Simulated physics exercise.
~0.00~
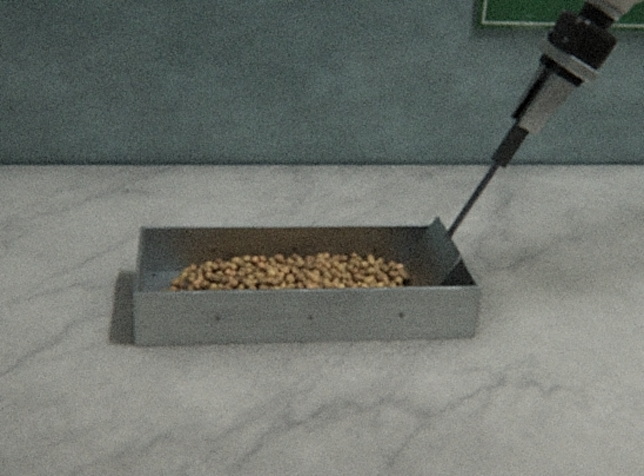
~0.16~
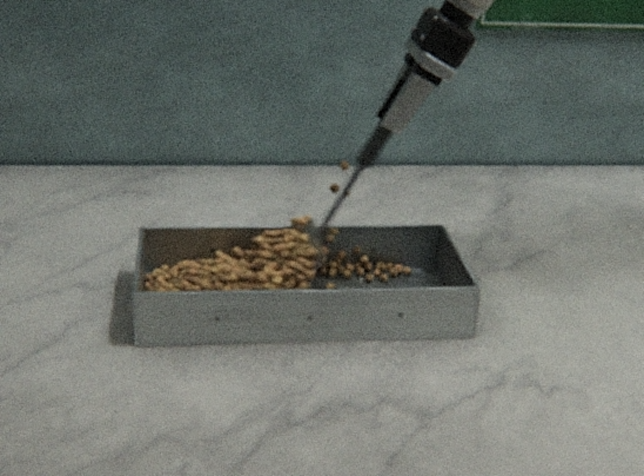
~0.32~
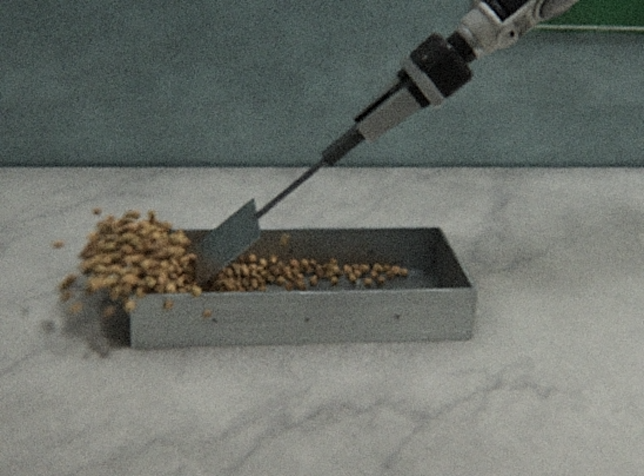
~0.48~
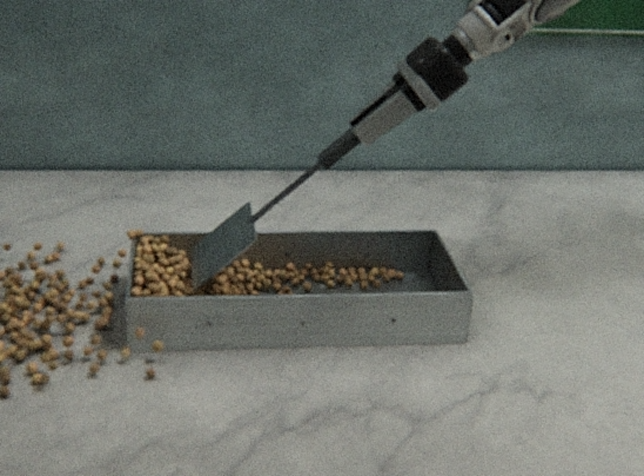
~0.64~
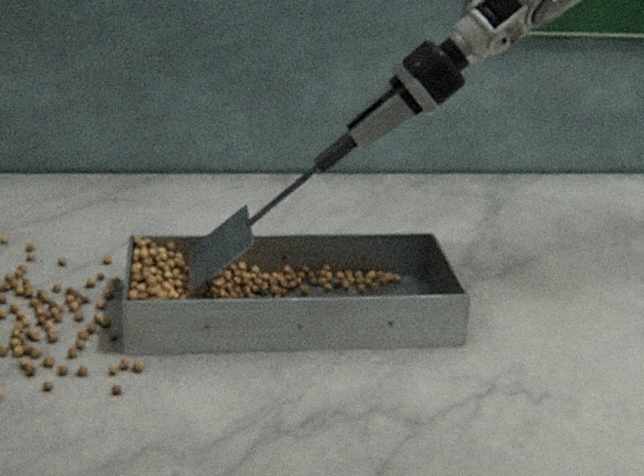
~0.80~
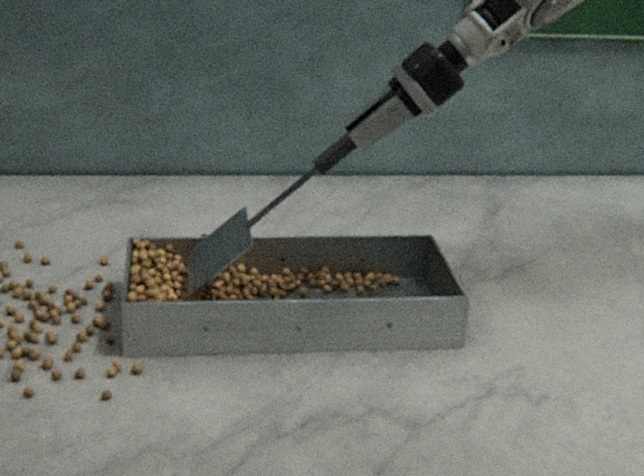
On a marble table top, a robot arm's turner sweeps chickpeas left, spilling some over the tin's edge.
